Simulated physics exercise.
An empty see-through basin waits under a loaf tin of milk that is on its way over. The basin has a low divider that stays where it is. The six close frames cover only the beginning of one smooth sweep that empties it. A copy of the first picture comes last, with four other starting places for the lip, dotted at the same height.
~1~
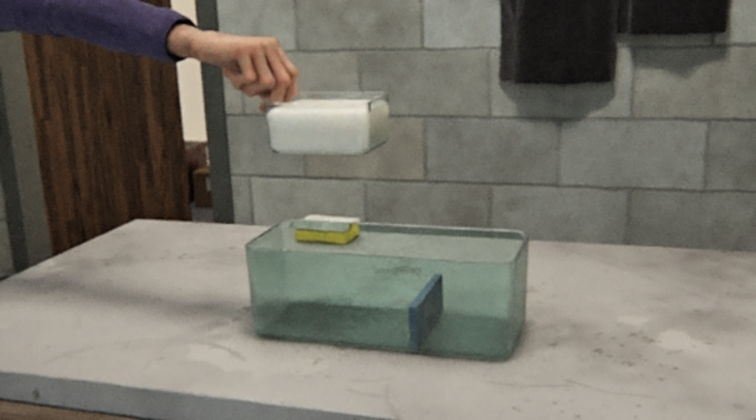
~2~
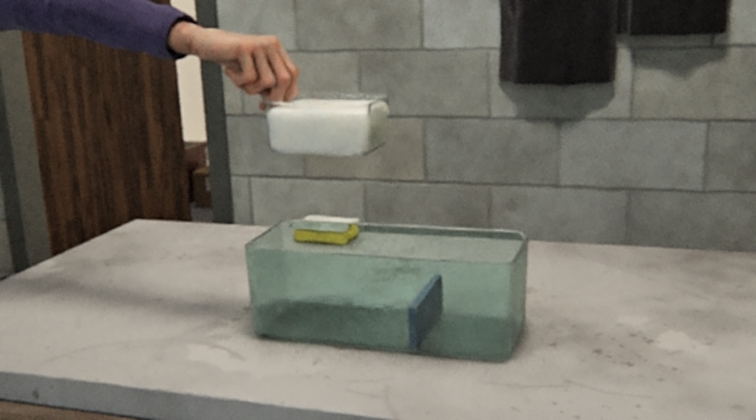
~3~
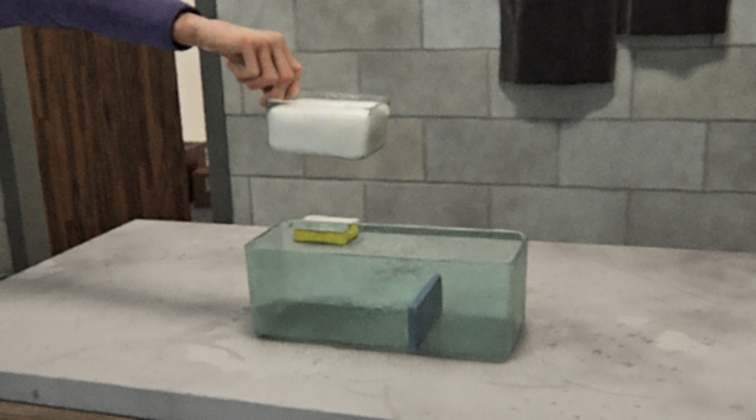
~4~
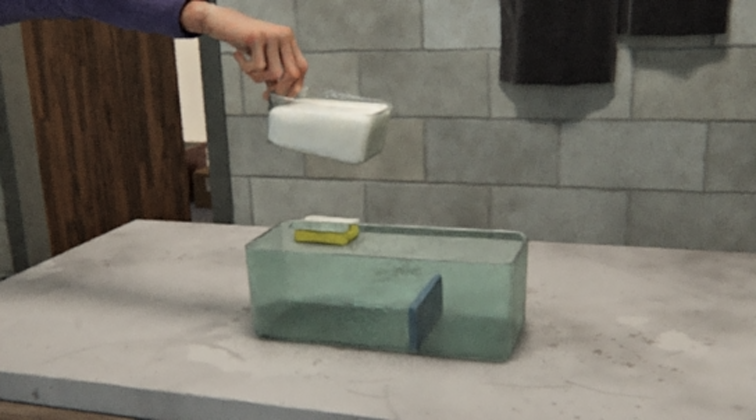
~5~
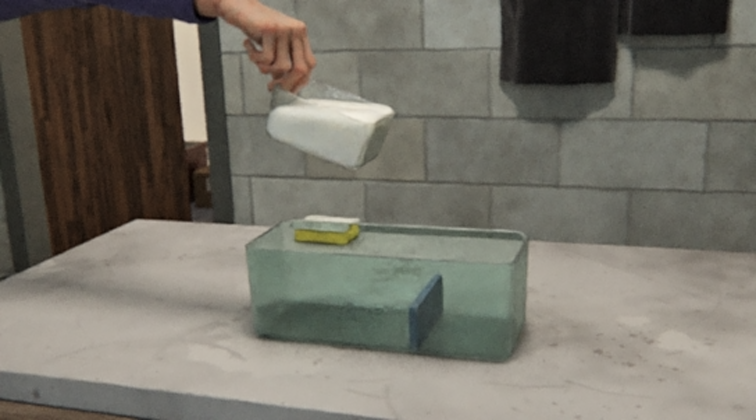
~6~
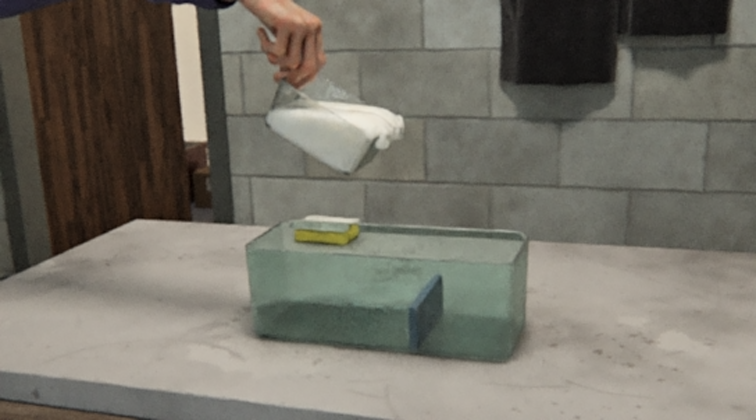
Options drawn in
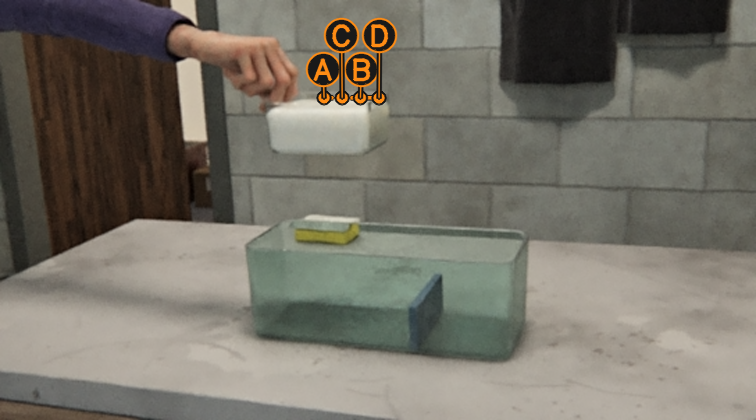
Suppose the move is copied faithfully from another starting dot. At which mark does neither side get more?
The best dot is B.
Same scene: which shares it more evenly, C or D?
That is dot D.
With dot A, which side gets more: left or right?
The left one.
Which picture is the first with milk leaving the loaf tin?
In picture 5.
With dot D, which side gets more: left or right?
The right one.
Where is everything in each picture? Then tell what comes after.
Upright, lip at (377, 97); basin from (256, 334) to (513, 358); top of the wall at (427, 289); nothing has left yet.
Upright, lip at (377, 99); nothing has left yet.
Tipped about 5°, lip at (379, 103); nothing has left yet.
Tipped about 12°, lip at (381, 110); nothing has left yet.
Tipped about 20°, lip at (383, 118); milk is over the lip, down to (383, 118).
Tipped about 30°, lip at (384, 128); milk is over the lip, down to (389, 142).
On the marked copy, A at (324, 97); B at (360, 97); C at (342, 97); D at (379, 97).
If A is chosen, about 90 % ends left of the wall and 5 % right of it; 5 % is lost outside.
If B is chosen, about 50 % ends left of the wall and 44 % right of it; 6 % is lost outside.
If C is chosen, about 85 % ends left of the wall and 6 % right of it; 9 % is lost outside.
If D is chosen, about 31 % ends left of the wall and 63 % right of it; 6 % is lost outside.
